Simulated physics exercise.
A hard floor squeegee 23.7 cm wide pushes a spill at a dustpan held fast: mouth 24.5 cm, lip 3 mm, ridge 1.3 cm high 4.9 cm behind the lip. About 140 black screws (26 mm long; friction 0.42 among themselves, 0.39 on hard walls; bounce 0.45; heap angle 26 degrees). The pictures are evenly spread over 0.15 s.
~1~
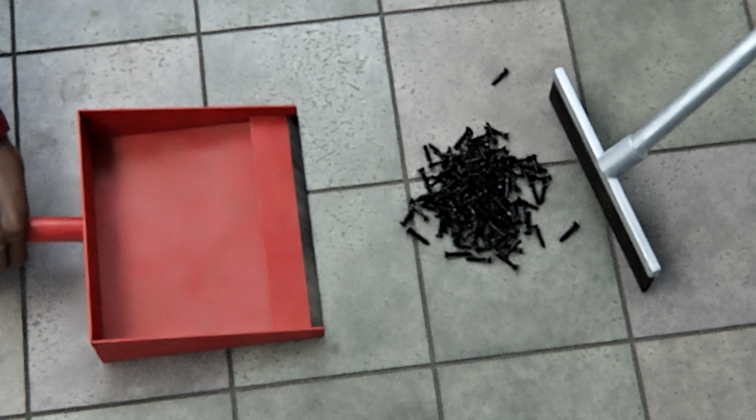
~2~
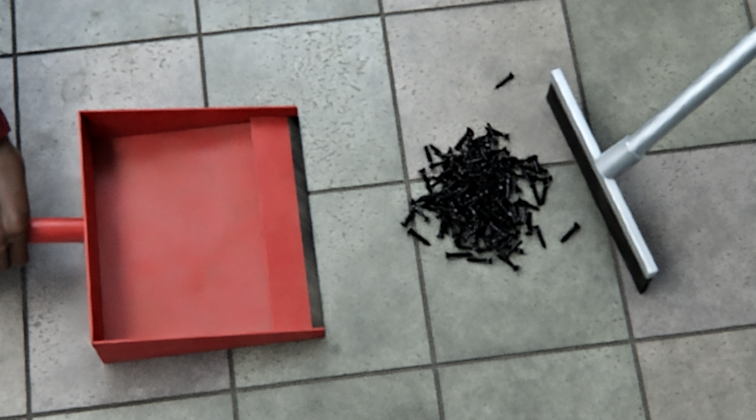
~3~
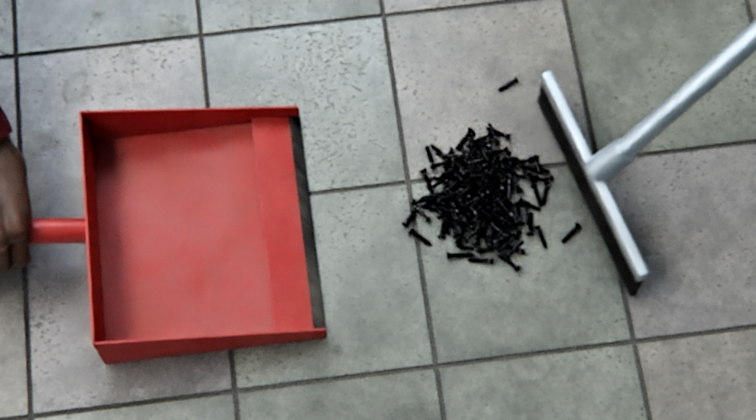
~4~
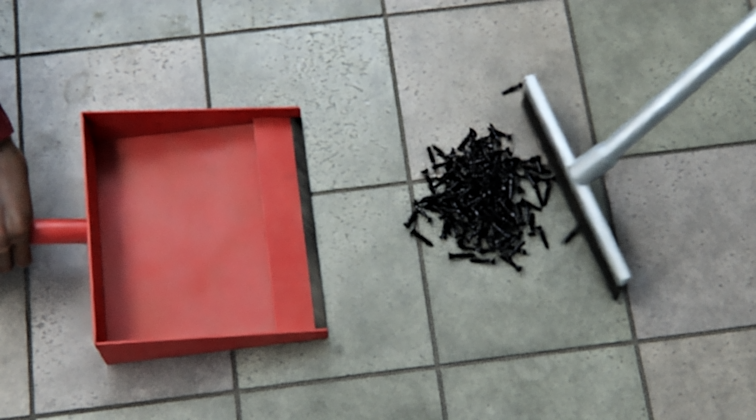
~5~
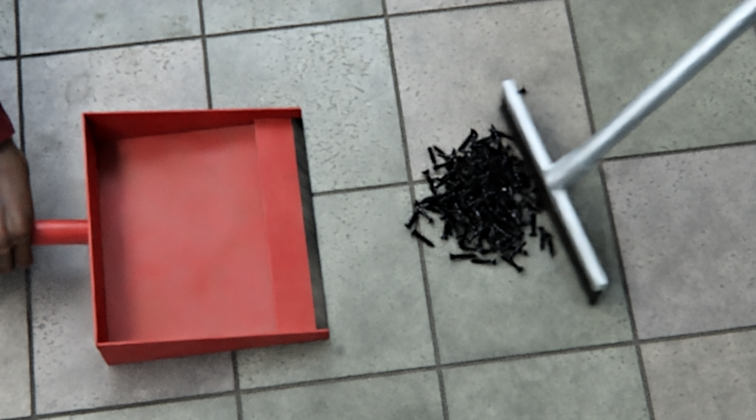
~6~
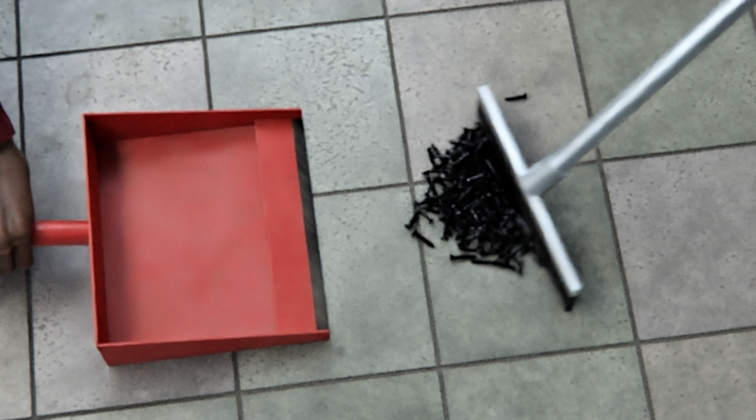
In the video, a squeegee on a metal pole moves left across a tiled floor and presses into the right side of a pile of black screws, while a hand at the left holds a red dustpan still.
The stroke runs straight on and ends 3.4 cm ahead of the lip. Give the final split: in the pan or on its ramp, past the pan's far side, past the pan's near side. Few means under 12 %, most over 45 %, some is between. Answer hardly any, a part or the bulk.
In the pan or on its ramp: A part; past the pan's far side: Hardly any; past the pan's near side: Hardly any.
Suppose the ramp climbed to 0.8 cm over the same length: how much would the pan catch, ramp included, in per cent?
It would be near 35 per cent.
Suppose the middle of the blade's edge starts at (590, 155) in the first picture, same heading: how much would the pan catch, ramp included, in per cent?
Some 25 per cent.
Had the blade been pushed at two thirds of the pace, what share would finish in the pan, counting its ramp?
In that case some 10 per cent.
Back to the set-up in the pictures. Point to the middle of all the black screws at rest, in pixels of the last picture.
Around (325, 239).
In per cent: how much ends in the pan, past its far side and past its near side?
Pan 30, far side 0, near side 5.
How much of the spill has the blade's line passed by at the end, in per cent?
About 0 per cent.
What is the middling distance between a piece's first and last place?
Roughly 18 cm.
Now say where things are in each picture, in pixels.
Blade from (653, 271) to (558, 77), moved 0.0 cm, 0 of the pieces shifted so far; middle of the pieces at (480, 187); pan at (184, 237), in the first picture.
Blade from (650, 273) to (556, 78), moved 0.4 cm, 1 of the pieces shifted so far; middle of the pieces at (481, 188), in the second picture.
Blade from (641, 275) to (547, 80), moved 1.5 cm, 1 of the pieces shifted so far; middle of the pieces at (482, 188), in the third picture.
Blade from (623, 279) to (530, 84), moved 3.4 cm, 1 of the pieces shifted so far; middle of the pieces at (484, 189), in the fourth picture.
Blade from (599, 285) to (507, 89), moved 6.0 cm, 20 of the pieces shifted so far; middle of the pieces at (485, 189), in the fifth picture.
Blade from (574, 290) to (483, 94), moved 8.5 cm, 99 of the pieces shifted so far; middle of the pieces at (478, 190); pan at (190, 240), in the sixth picture.
Then, 0.10 s after the last picture, middle of the blade 12 cm from the lip; 0 % over the lip, far side 0 %, near side 0 %.
Then, 0.16 s after the last picture, middle of the blade 8 cm from the lip; 0 % over the lip, far side 0 %, near side 0 %.
Then, 0.37 s after the last picture, middle of the blade 6 cm from the lip; 30 % over the lip, far side 0 %, near side 5 %.
In the end, pan 30 %, far side 0 %, near side 5 %, in front of the lip or behind the blade 60 %.
